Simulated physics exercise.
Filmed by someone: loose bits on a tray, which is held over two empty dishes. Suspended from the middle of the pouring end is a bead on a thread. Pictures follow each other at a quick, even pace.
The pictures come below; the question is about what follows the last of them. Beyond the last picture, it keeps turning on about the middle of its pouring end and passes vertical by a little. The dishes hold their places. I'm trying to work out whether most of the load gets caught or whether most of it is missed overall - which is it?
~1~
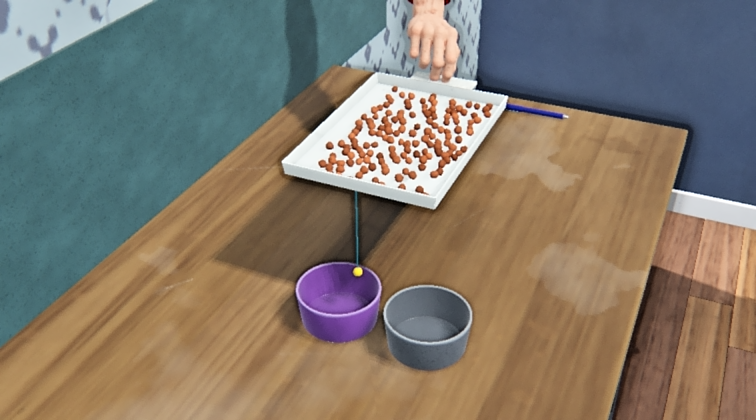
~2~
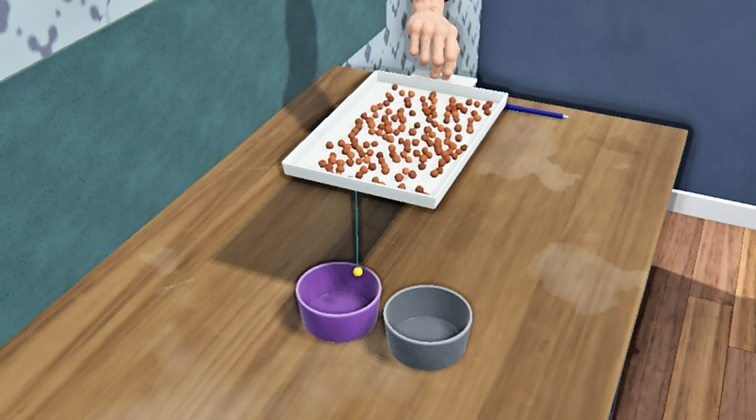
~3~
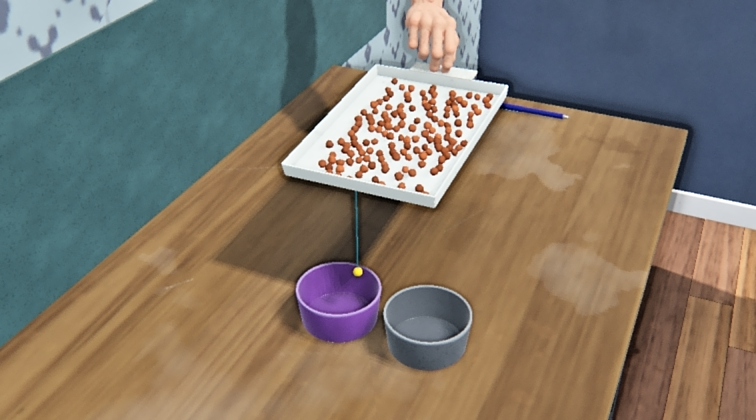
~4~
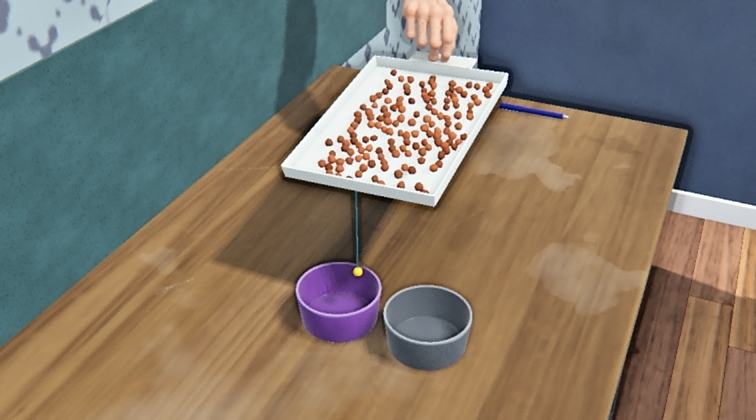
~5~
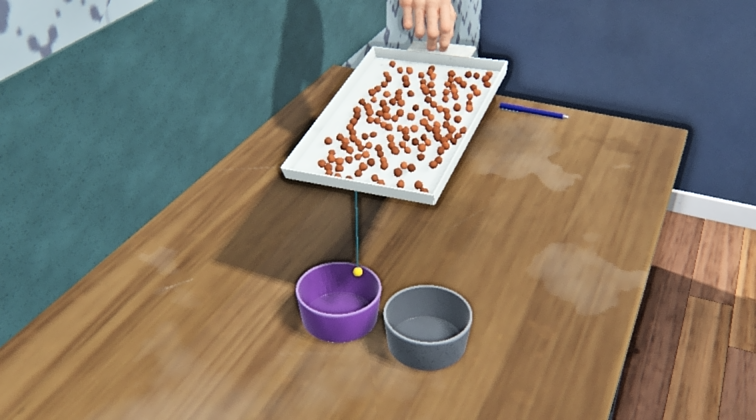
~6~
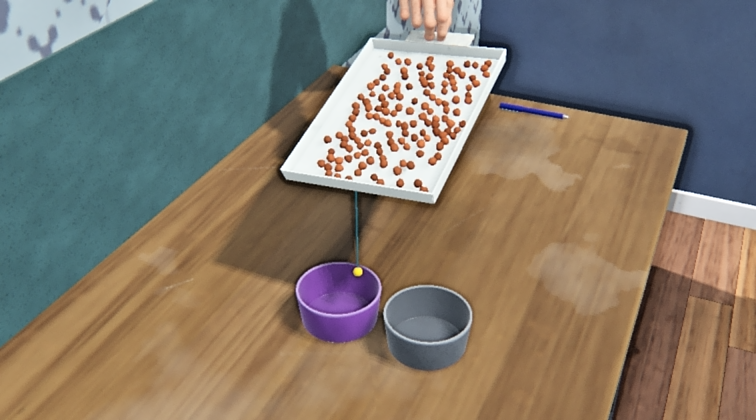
Most of it gets missed.
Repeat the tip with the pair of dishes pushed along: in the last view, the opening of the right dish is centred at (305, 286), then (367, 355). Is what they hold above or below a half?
For the two places in order: A majority share, a minority share.
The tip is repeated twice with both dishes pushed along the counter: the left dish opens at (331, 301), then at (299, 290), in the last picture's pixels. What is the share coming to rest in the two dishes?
Approximately 50 percent, followed by approximately 70 percent.
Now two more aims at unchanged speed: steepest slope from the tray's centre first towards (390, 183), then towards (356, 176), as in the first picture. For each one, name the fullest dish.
The right-side dish first and the left-side dish second.
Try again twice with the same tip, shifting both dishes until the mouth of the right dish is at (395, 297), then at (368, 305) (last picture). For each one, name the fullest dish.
The left-hand one the first time, the left-hand one the second.
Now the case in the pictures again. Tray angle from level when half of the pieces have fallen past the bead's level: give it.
It is at around 115 degrees by then.
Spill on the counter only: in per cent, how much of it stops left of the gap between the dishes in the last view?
It comes to near 100 percent of the spill.
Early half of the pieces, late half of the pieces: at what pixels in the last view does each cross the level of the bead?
(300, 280), then (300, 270).
Shortly afterwards, tray tipped steeply; all but a few on the tray; a little in the air.
Next, tray tipped right over; the bulk on the tray; only a few in the left dish; a little outside both; only a few in the air.
Some moments later, tray tipped past a quarter turn; near a third in the left dish; near two thirds outside both.
In the end, tray tipped past a quarter turn; none at all in the right dish; near a third in the left dish; near two thirds outside both.
